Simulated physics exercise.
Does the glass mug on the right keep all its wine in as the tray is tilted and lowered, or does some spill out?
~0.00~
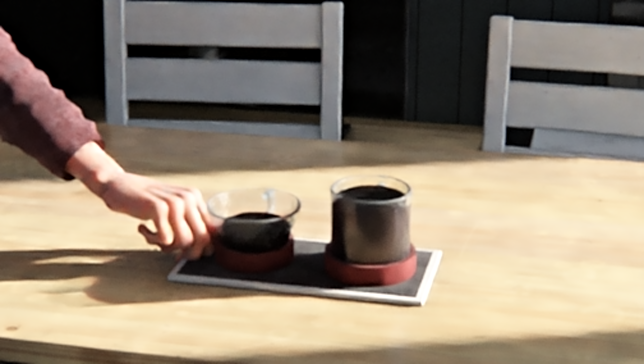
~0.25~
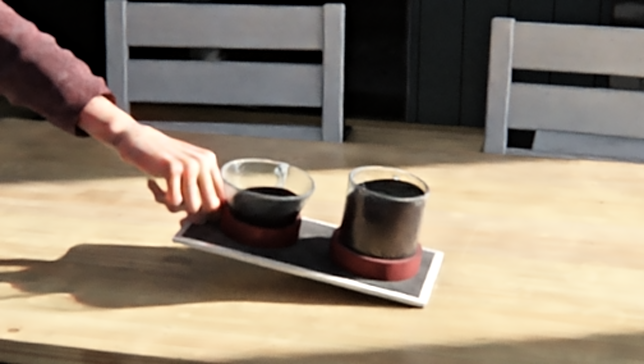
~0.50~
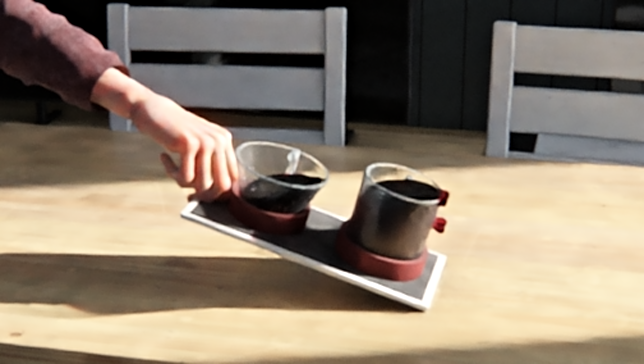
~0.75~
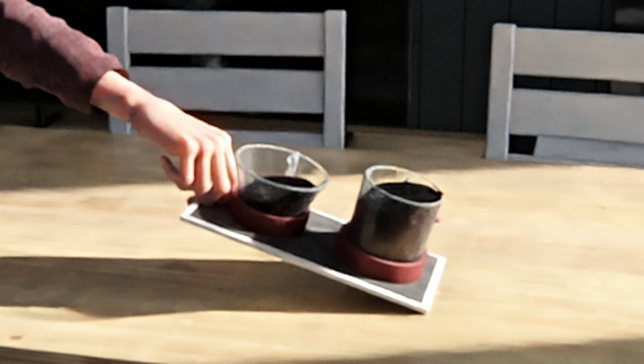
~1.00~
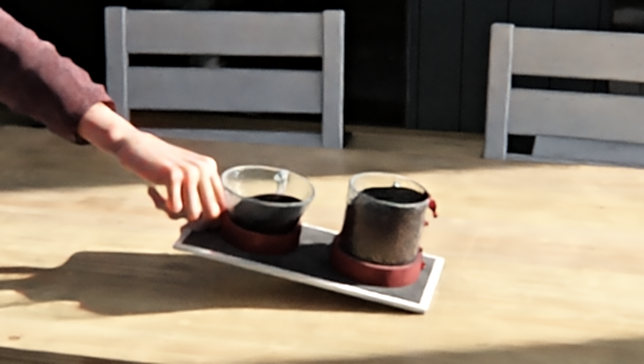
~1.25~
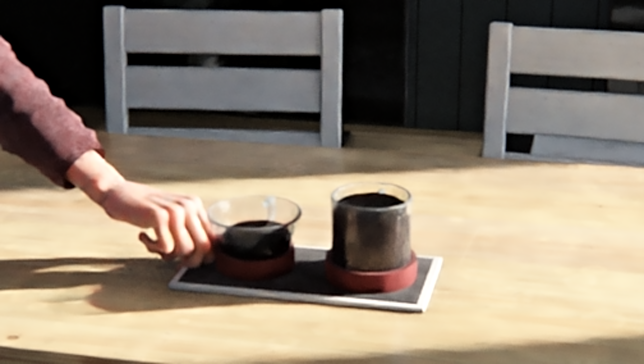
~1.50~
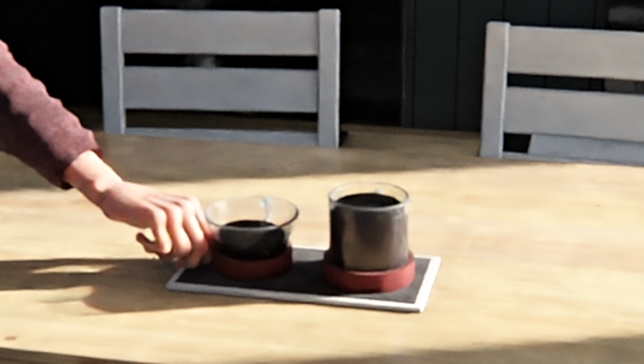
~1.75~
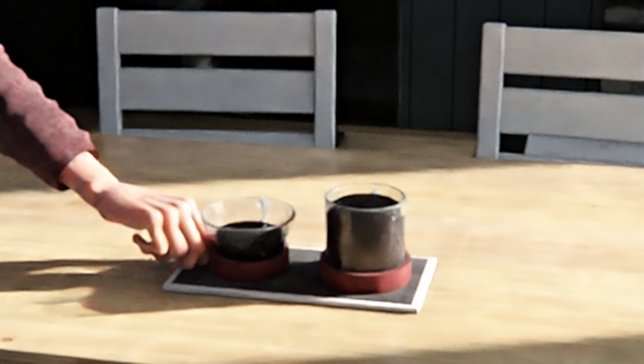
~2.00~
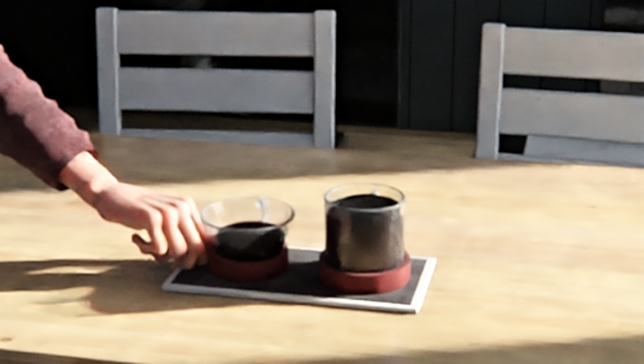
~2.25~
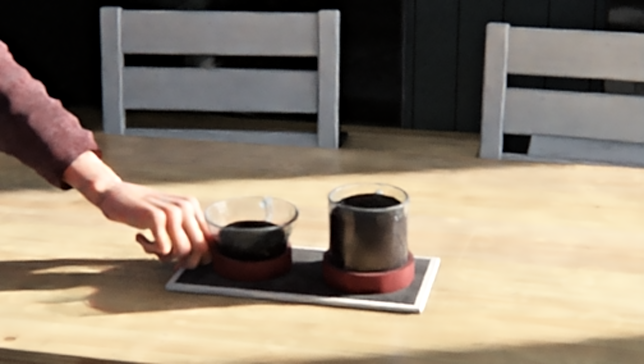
Some spills out. Red wine slips over the right side of the mug's rim while the tray is sloping, though the mug itself stays upright in its holder.
